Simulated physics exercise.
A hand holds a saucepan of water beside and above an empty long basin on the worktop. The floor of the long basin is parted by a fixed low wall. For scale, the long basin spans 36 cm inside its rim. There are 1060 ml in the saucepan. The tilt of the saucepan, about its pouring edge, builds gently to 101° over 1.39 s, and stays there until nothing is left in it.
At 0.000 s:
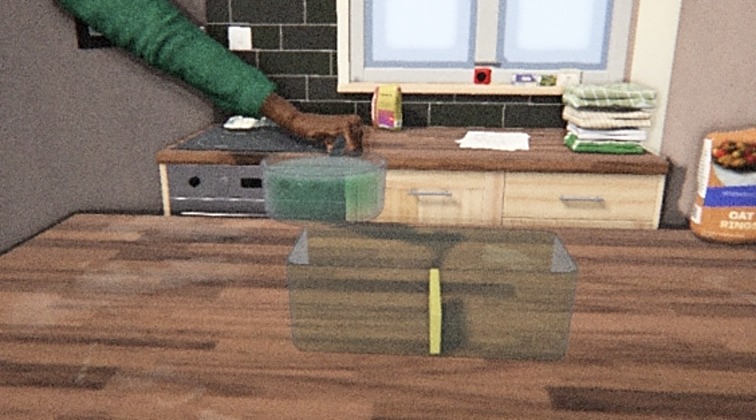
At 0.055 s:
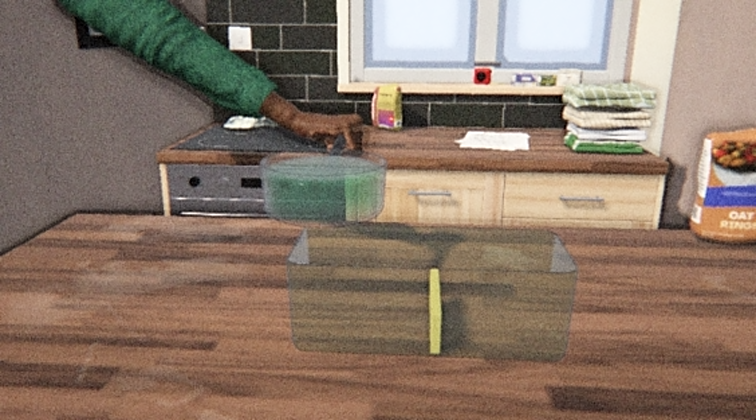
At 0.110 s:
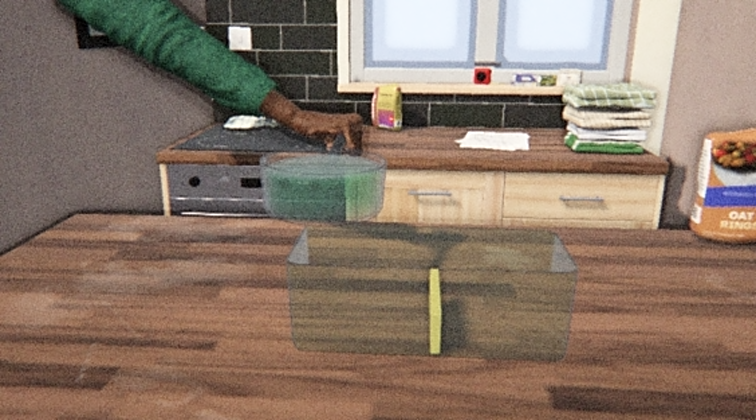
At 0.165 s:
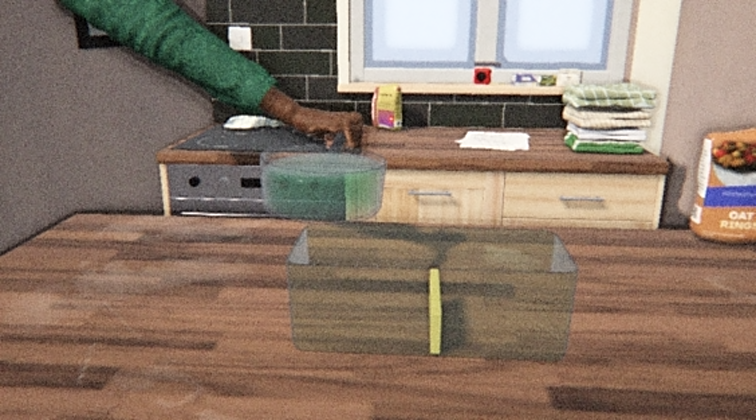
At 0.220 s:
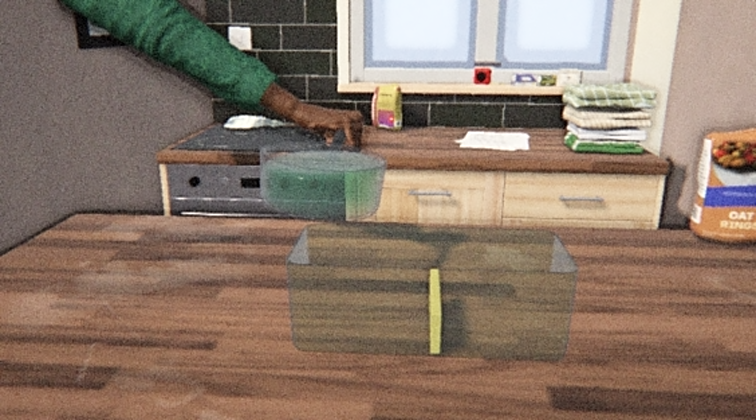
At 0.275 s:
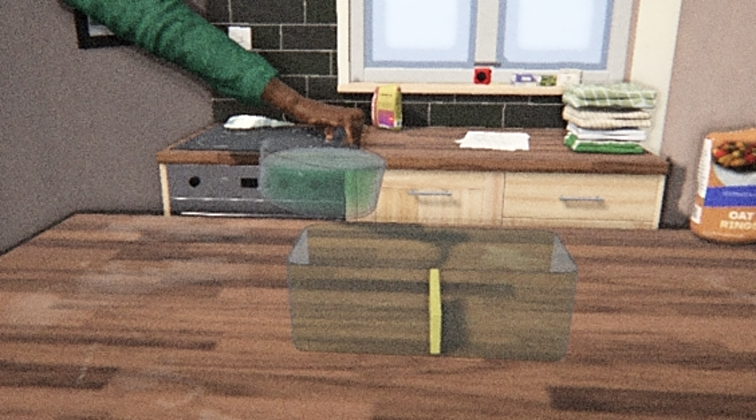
A clear round pan of water, held by a hand in a green sleeve above an empty see-through basin on the wooden worktop, stayed level at first, then tilted slightly to the right.
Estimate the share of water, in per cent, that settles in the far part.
Roughly 90 per cent is past the wall.
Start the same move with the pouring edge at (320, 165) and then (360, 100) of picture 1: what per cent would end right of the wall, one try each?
In turn about 0 and 75 per cent.
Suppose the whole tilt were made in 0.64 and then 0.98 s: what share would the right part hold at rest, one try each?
In turn about 75 and 90 per cent.
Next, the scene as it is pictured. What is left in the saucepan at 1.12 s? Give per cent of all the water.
Some 10 per cent.
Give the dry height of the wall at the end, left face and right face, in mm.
Left about 54 mm, right about 18 mm.
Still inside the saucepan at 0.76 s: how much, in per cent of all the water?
About 54 per cent.
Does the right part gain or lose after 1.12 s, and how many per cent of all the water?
The share moves up, by some 16 per cent.
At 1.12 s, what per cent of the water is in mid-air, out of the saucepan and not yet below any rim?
Some 10 per cent.
Then, 0.76 s in, the tilt is 58° and 54 per cent is still to pour, 5 is left of the wall and 9 right of it.
Then, 1.12 s in, the tilt is 92° and 9 per cent is still to pour, 6 is left of the wall and 73 right of it.
Then, 1.49 s in, the tilt is 101° and 0 per cent is still to pour, 9 is left of the wall and 90 right of it.
Then, 1.89 s in, the tilt is 101° and 0 per cent is still to pour, 10 is left of the wall and 90 right of it.
Finally, 10 per cent lies left of the wall, 90 right of it and 0 outside.
